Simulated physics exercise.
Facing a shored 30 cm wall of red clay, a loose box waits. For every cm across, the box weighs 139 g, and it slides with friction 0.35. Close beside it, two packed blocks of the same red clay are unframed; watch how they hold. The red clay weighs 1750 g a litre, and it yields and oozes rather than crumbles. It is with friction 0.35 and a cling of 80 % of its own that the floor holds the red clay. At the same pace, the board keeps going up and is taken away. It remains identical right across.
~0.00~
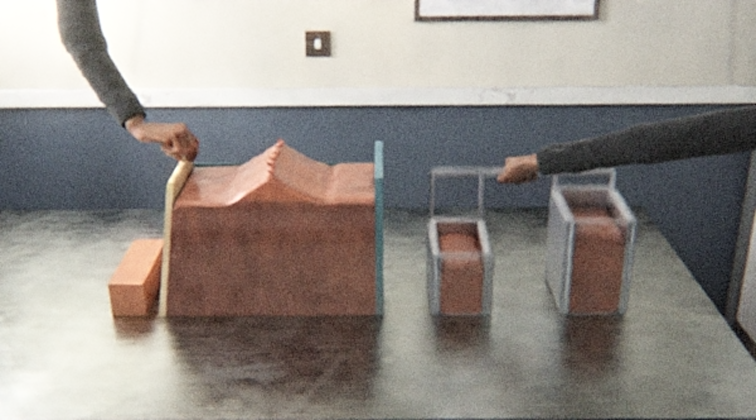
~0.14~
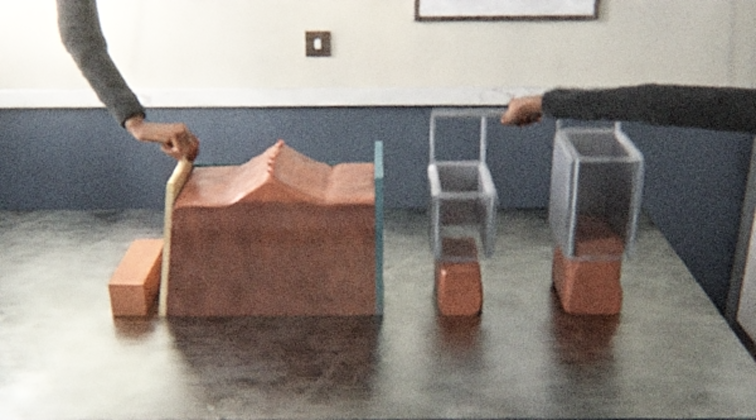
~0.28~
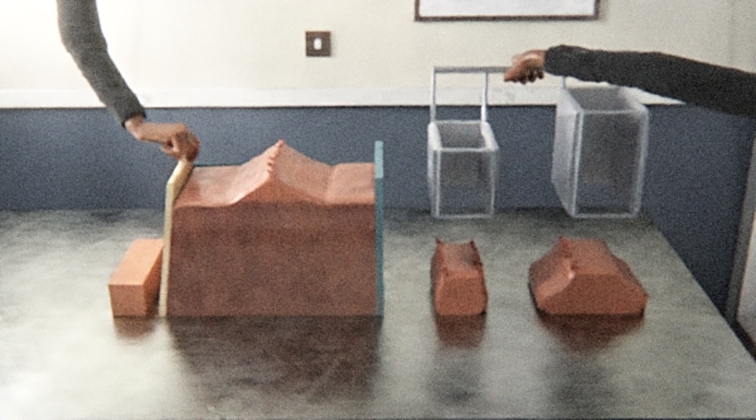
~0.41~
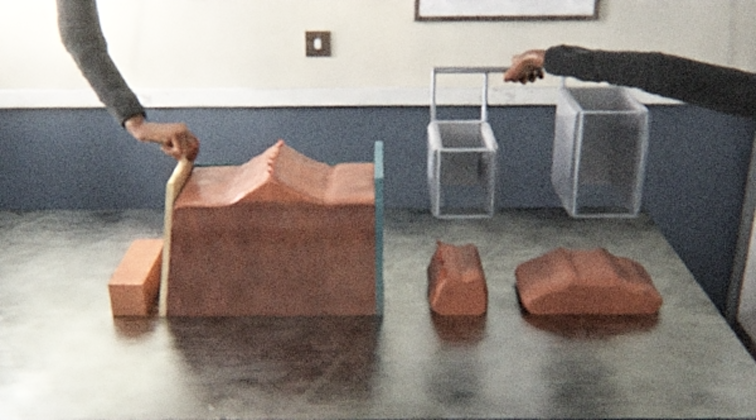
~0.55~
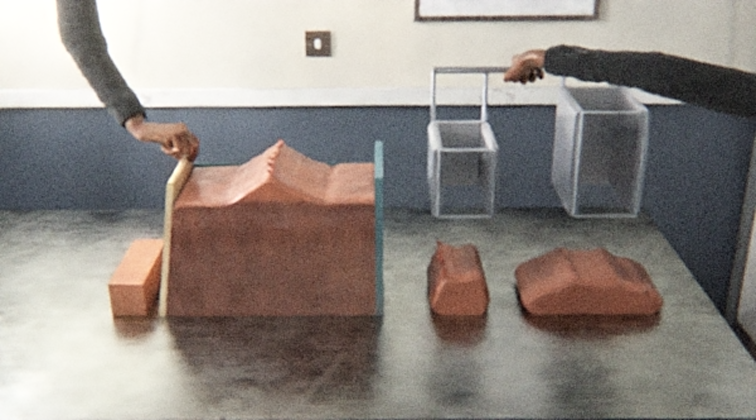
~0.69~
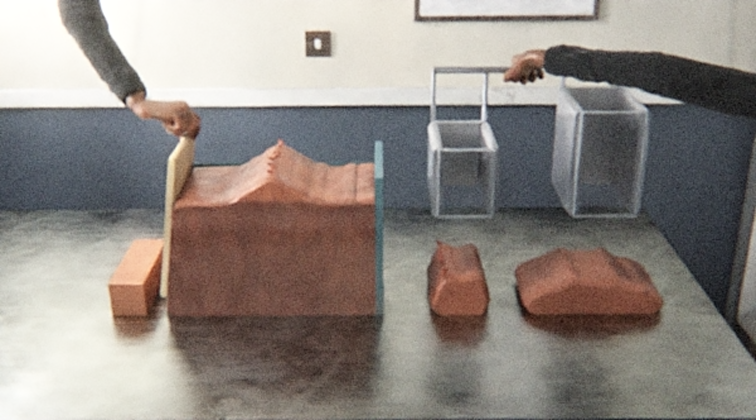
At the start, a hand holds a board against a wall of red clay beside a loose box, while another hand lifts clear moulds off two clay blocks. The right block slumps low and wide and the left one sags slightly, then the board slides up a little.
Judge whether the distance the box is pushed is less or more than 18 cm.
The answer is more.
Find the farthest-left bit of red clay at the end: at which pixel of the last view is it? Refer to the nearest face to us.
Around pixel (30, 303).
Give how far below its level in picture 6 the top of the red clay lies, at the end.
7.0 cm.
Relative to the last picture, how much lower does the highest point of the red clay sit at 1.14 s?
Some 5.5 cm.
After 0.90 s, the box has not moved.
After 1.14 s, the box has been pushed 8.8 cm.
After 1.39 s, the box has been pushed 21 cm.
After 1.64 s, the box has been pushed 28 cm.
After 1.84 s, at the end, the box has been pushed 28 cm.
